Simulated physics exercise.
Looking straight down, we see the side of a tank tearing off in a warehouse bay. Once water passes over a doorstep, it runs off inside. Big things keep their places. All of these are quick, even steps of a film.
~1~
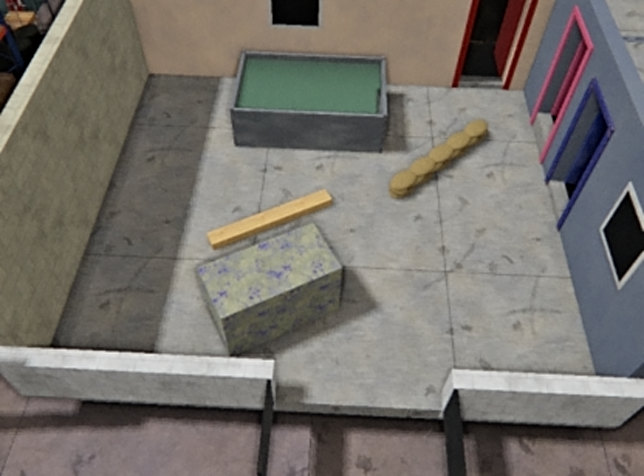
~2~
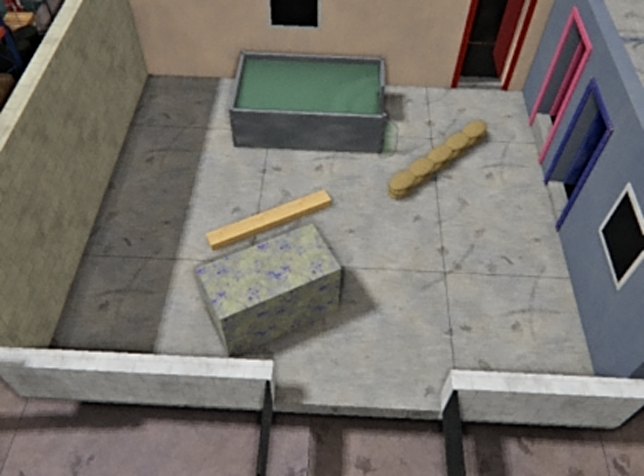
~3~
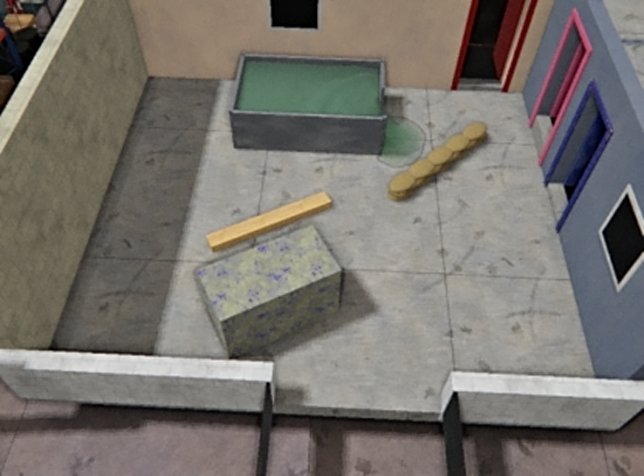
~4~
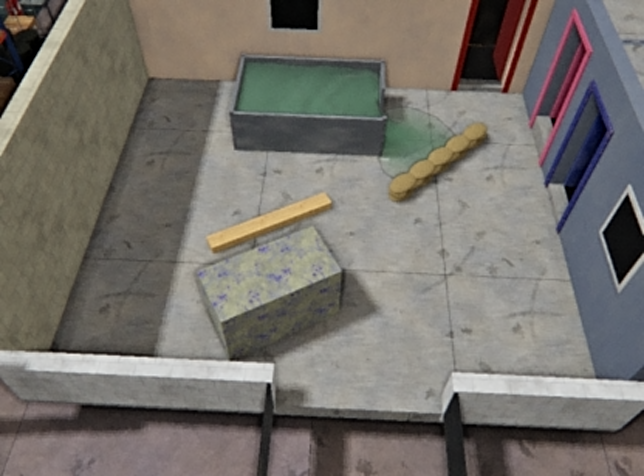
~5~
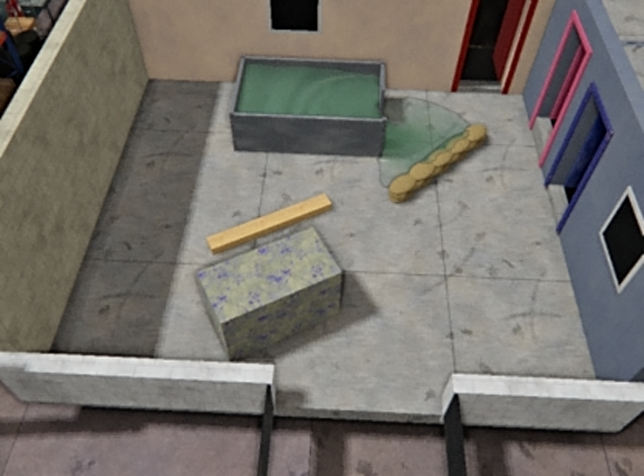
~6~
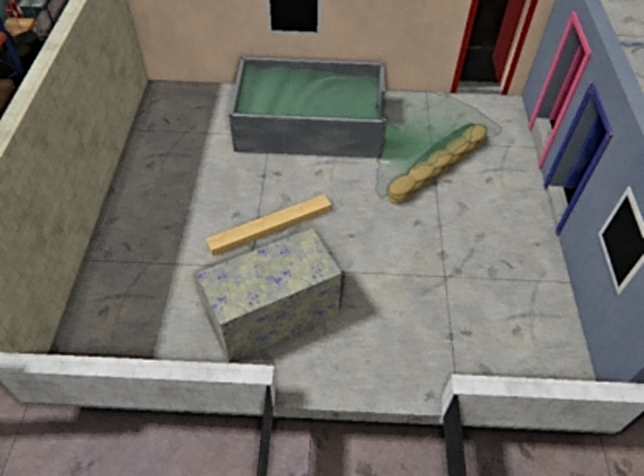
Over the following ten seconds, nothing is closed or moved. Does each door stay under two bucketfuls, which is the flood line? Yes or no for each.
Blue door - yes, stays under; pink door - yes, stays under; red door - no, it floods.
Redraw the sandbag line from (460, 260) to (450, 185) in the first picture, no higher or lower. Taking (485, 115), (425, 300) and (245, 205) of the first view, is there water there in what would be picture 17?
First point inundated, second inundated, third still bare.
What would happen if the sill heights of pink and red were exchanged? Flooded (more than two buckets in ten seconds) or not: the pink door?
Pink door: Overshoots.
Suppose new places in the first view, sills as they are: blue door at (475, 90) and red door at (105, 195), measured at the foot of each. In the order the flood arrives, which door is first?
First comes the one in blue.
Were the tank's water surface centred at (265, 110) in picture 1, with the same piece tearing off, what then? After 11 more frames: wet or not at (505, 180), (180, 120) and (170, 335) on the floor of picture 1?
Going through the three places: In the spill, out of reach, out of reach.
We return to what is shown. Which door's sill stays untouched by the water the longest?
Last comes the one in blue.
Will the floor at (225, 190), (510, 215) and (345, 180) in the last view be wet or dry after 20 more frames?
First spot inundated, second inundated, third inundated.
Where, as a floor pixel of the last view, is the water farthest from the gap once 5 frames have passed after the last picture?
I'd put it around (514, 95).
A moment on, water covers 15 % of the floor; the blue door not reached, the pink door not reached, the red door under two buckets in.
Next, water covers 25 % of the floor; the blue door wet at the sill, nothing in, the pink door wet at the sill, nothing in, the red door far over two buckets in.
Then, water covers 35 % of the floor; the blue door wet at the sill, nothing in, the pink door wet at the sill, nothing in, the red door far over two buckets in.
Later, water covers 75 % of the floor; the blue door wet at the sill, nothing in, the pink door wet at the sill, nothing in, the red door far over two buckets in.
In the end, water covers 90 % of the floor; the blue door wet at the sill, nothing in, the pink door wet at the sill, nothing in, the red door far over two buckets in.
